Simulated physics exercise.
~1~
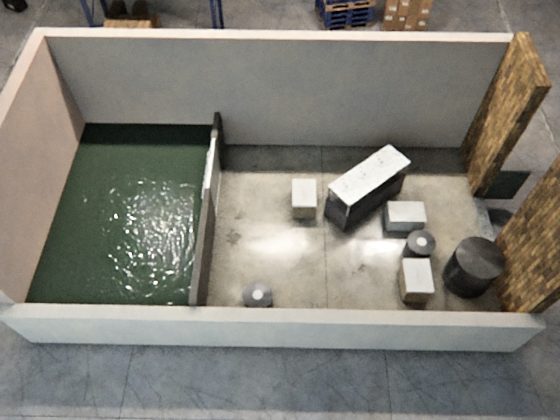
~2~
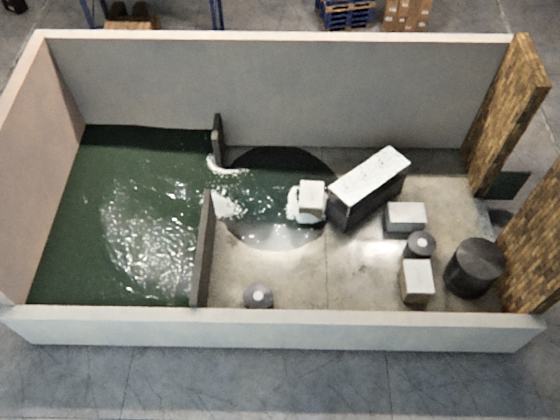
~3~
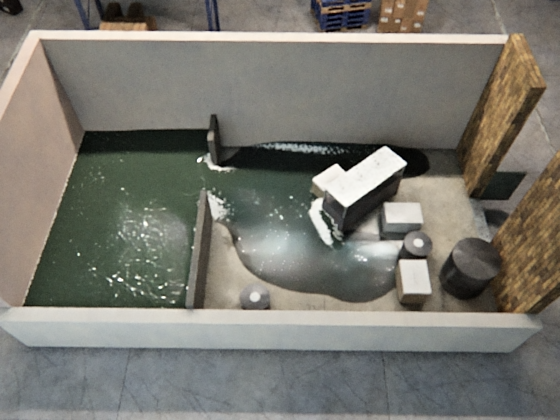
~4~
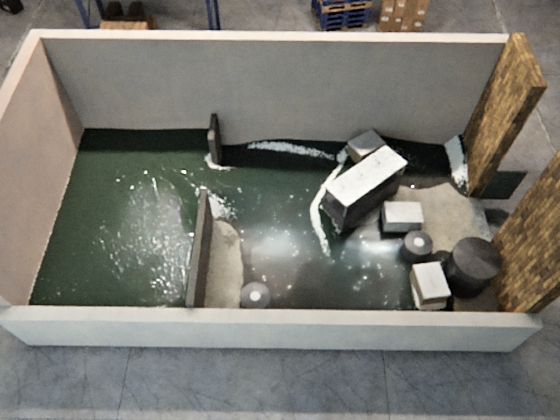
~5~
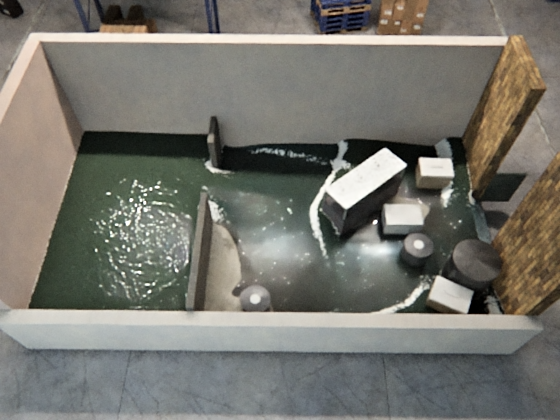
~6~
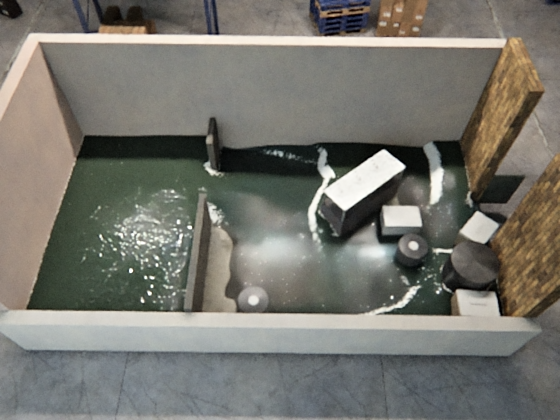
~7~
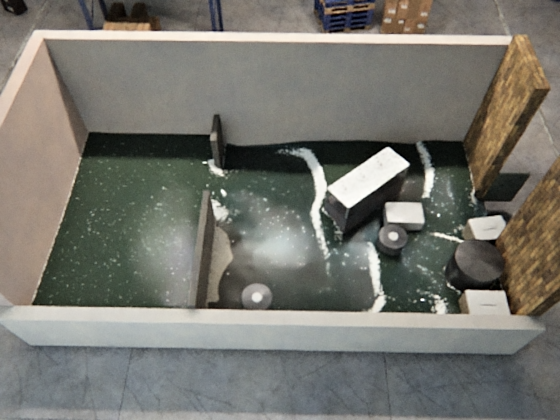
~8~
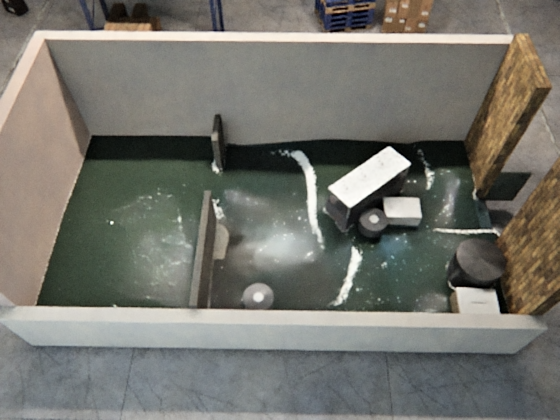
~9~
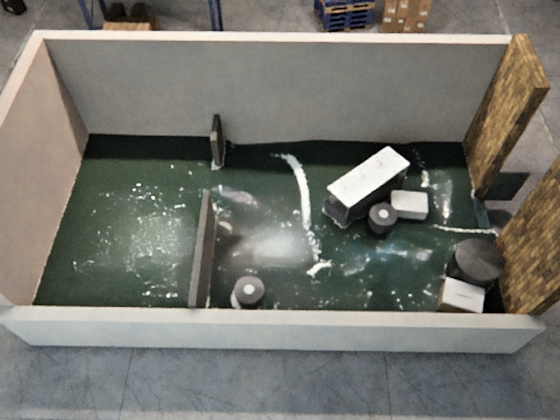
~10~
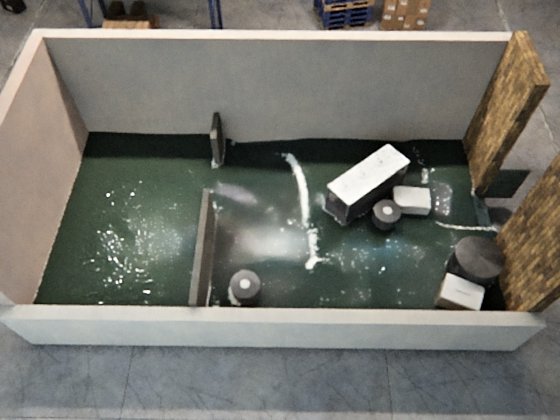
Green water burst through a gap in the dividing wall and spread across the dry side, sweeping one pale-topped crate around the big block to the right-hand opening, where it vanished, while another crate and some dark tubs shifted but stayed inside.
